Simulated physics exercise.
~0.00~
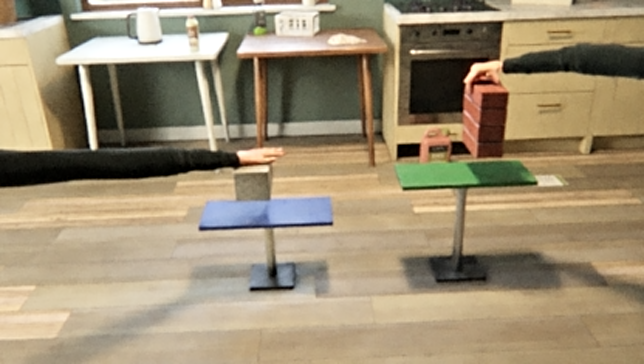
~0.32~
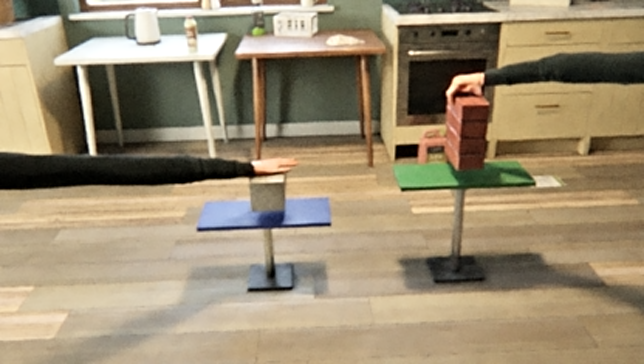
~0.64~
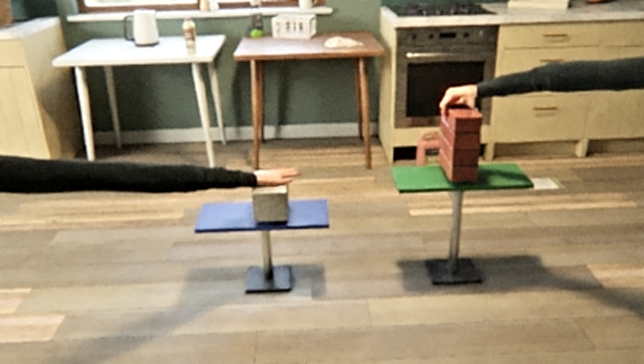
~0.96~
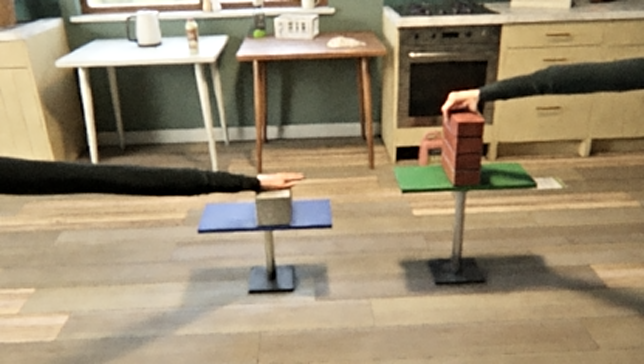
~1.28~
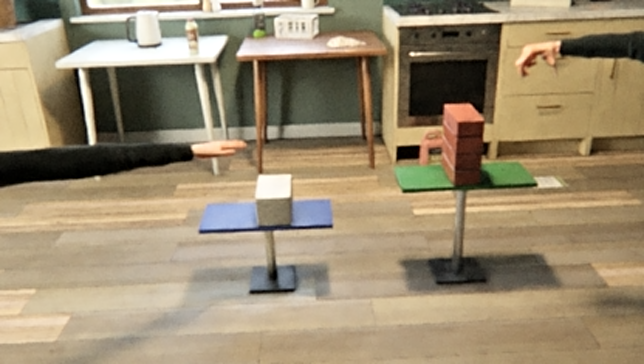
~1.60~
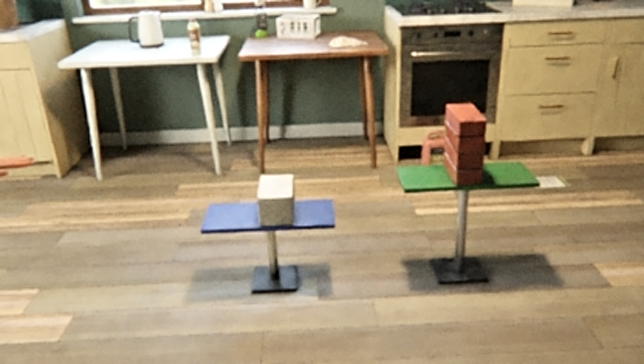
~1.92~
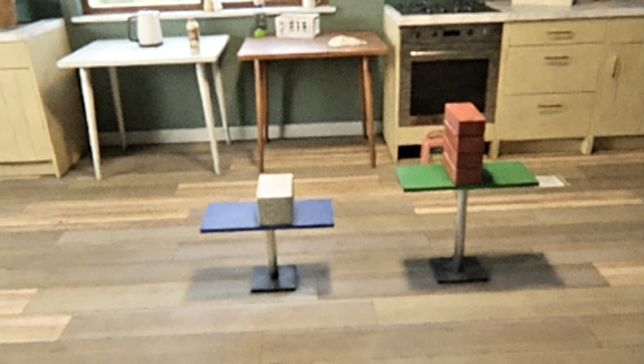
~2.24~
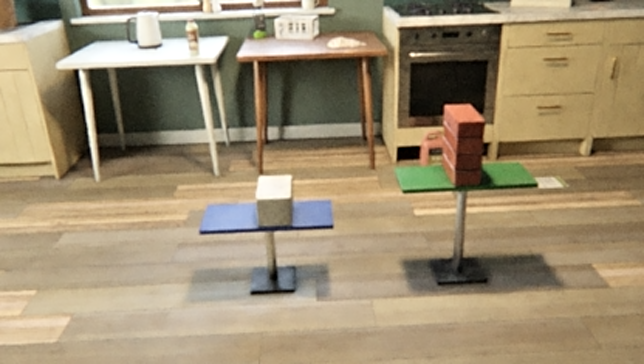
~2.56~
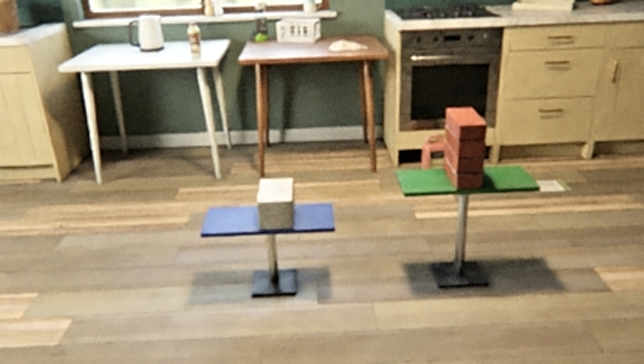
Two hands lowered a pale block onto a small blue side table on the left and a stack of reddish bricks onto a green one on the right, then let go and withdrew, and both tables stayed upright with their loads in place.
